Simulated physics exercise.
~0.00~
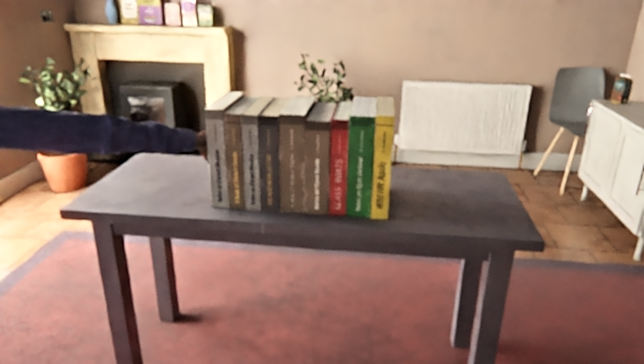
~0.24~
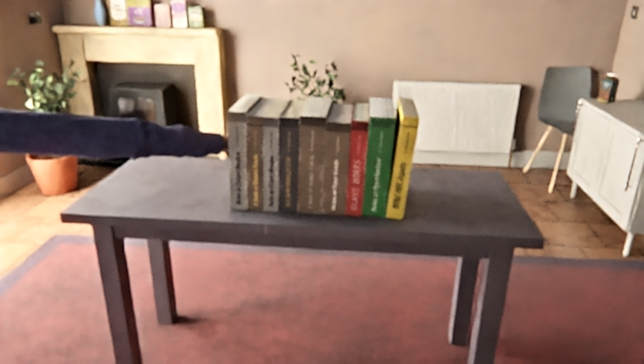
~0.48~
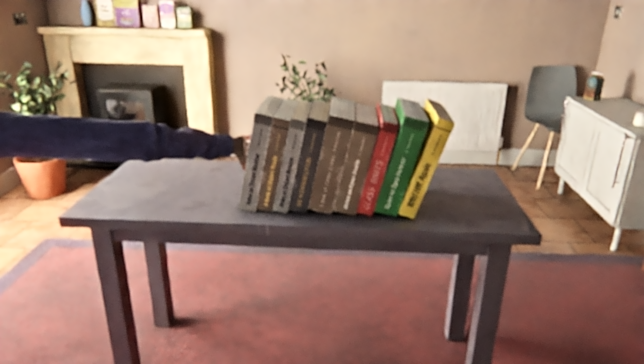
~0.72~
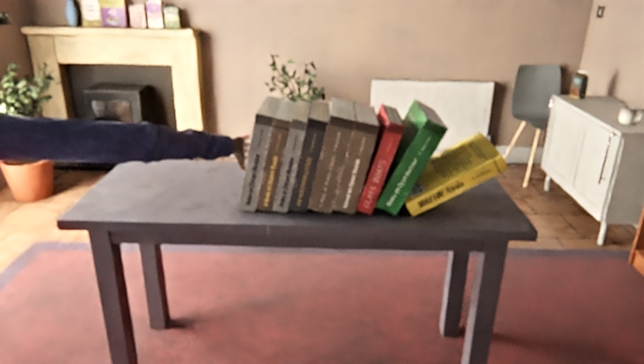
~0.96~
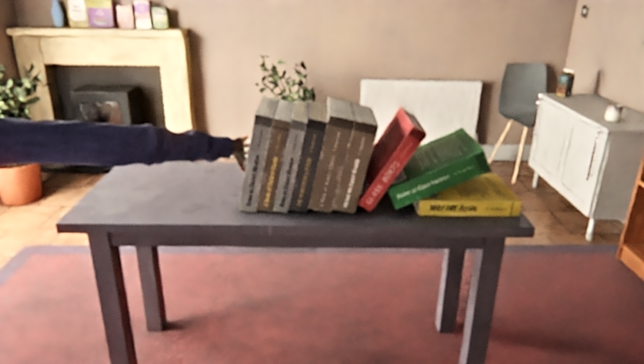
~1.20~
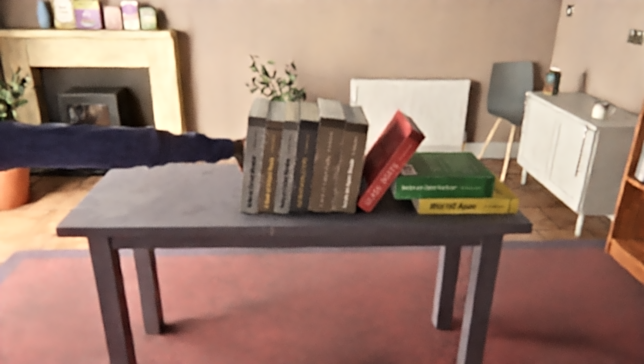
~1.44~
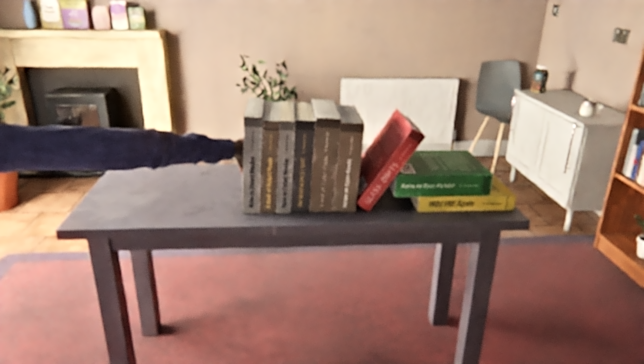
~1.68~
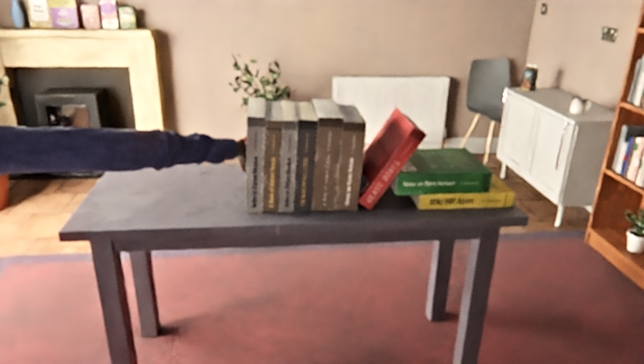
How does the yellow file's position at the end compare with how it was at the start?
It stood upright at the right end of the row at the start, but by the end it was lying on its side on the table.
A dark-sleeved arm pushed a row of book-like files rightward along a table until they leaned; the yellow one toppled, then the green one fell onto it, and both stayed on the table with the red one leaning beside the upright grey and brown ones.
